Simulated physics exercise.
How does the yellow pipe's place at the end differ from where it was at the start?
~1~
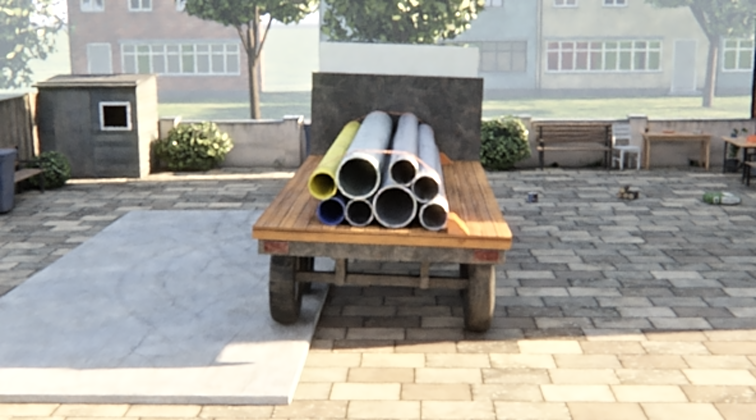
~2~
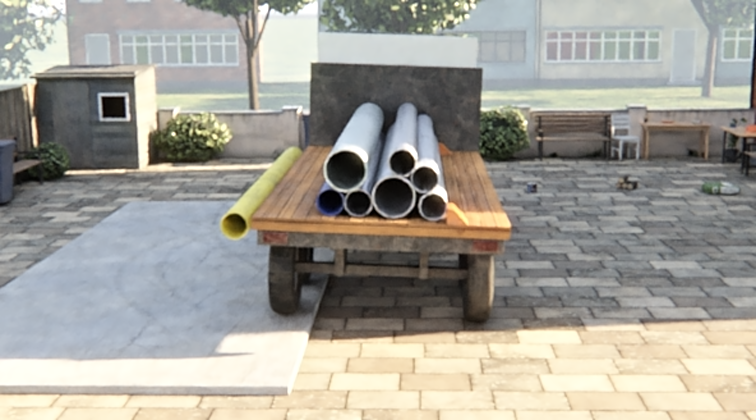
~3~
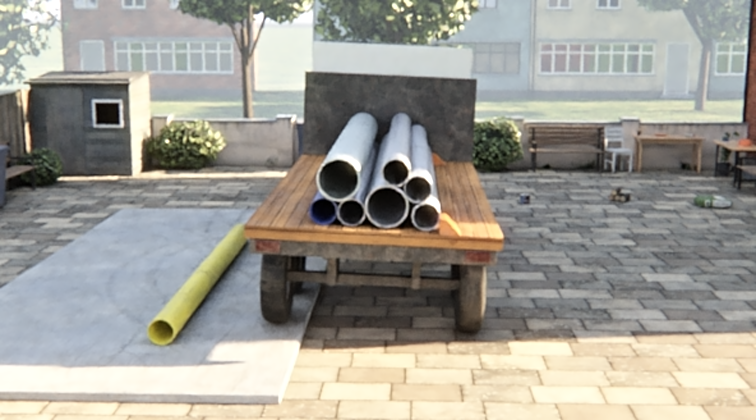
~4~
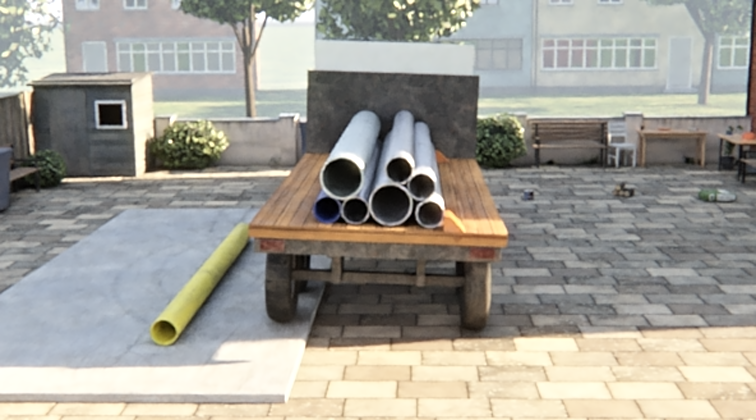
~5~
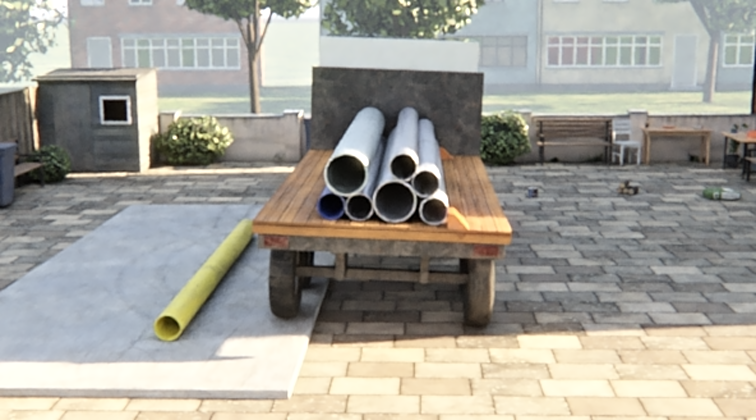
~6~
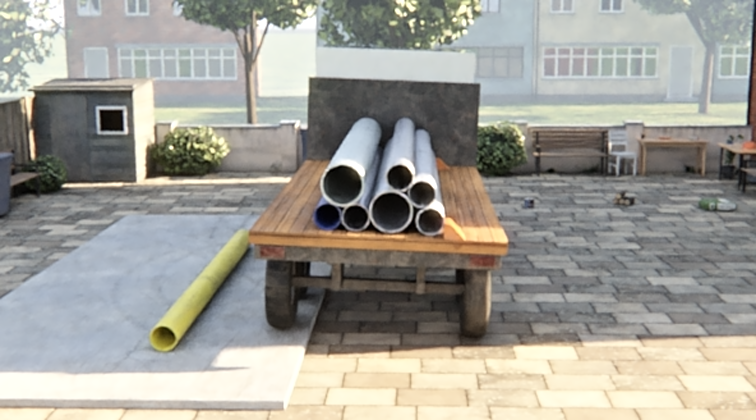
At the start the yellow pipe was on the left side of the stack on the flatbed's deck, but at the end it was lying on the ground to the left of the vehicle.
